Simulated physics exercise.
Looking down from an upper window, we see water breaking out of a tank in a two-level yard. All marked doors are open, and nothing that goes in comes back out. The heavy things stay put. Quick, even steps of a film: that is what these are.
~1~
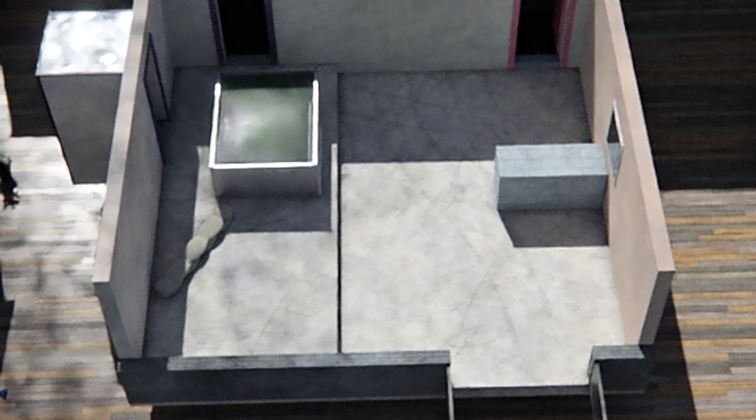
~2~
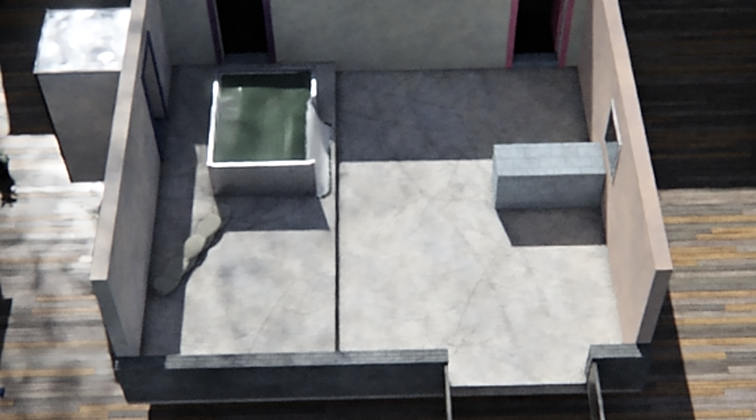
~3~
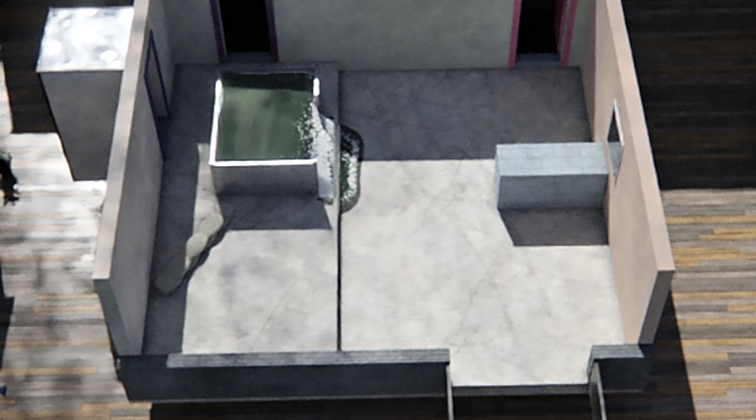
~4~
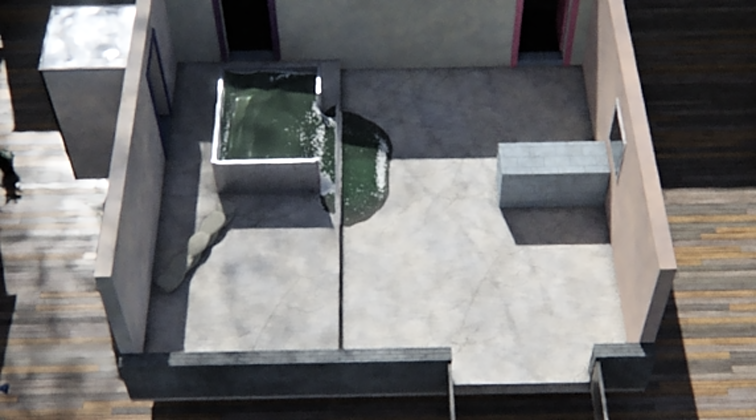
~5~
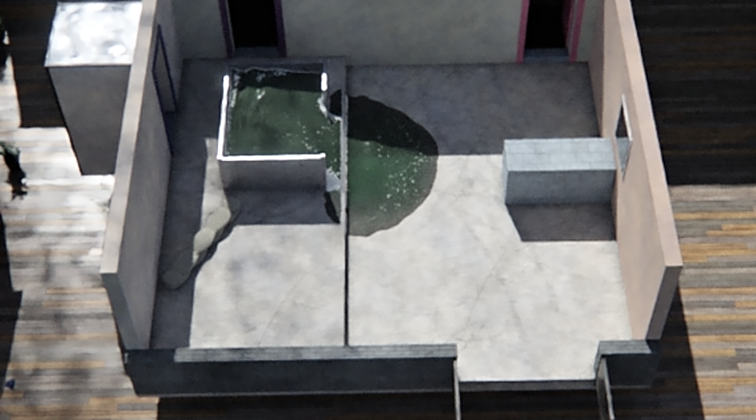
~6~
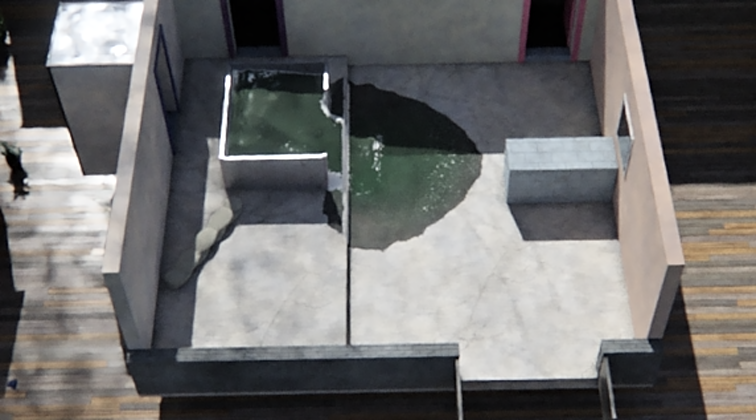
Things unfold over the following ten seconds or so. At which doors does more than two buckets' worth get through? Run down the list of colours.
The purple door lets through two buckets or less; the pink door lets through more than two buckets; the blue door lets through two buckets or less.
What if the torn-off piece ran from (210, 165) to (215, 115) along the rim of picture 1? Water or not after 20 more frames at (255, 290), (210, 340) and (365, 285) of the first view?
Taking the three spots as listed, they end up inundated, inundated and spared.
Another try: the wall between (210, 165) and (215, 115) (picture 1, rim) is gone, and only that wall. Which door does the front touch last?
I'd go with the pink-painted one.
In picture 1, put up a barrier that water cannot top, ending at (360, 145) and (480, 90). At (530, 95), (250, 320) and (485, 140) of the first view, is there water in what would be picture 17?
Submerged, untouched, submerged.
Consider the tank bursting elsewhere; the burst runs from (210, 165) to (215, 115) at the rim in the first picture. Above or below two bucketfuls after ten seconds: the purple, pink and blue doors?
Well, the purple door gets past it, then the pink door stays beneath it, and the blue door gets past it.
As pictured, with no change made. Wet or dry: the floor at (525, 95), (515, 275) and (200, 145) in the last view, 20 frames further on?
First spot inundated, second inundated, third not wet.
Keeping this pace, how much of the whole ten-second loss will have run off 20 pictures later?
Estimate: 10 %.
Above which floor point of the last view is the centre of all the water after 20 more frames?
The centre of mass sits at about (463, 175).
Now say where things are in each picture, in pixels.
The first picture shows still water in the water tank at (266, 119).
In the second picture, the front is at (326, 194), out from the gap at (313, 150).
In the third picture, water pours out at (316, 150) and has run to (335, 202).
In the fourth picture, water pours out at (318, 149) and has run to (364, 215).
In the fifth picture, water pours out at (324, 146) and has run to (432, 145).
In the sixth picture, the front is at (477, 156), out from the gap at (325, 145).
A moment on, water covers 35 % of the floor; the purple door not reached, the pink door not reached, the blue door not reached.
Next, water covers 50 % of the floor; the purple door not reached, the pink door wet at the sill, nothing in, the blue door not reached.
Then, water covers 50 % of the floor; the purple door not reached, the pink door over two buckets in, the blue door not reached.
Later, water covers 55 % of the floor; the purple door not reached, the pink door over two buckets in, the blue door not reached.
In the end, water covers 65 % of the floor; the purple door not reached, the pink door over two buckets in, the blue door not reached.
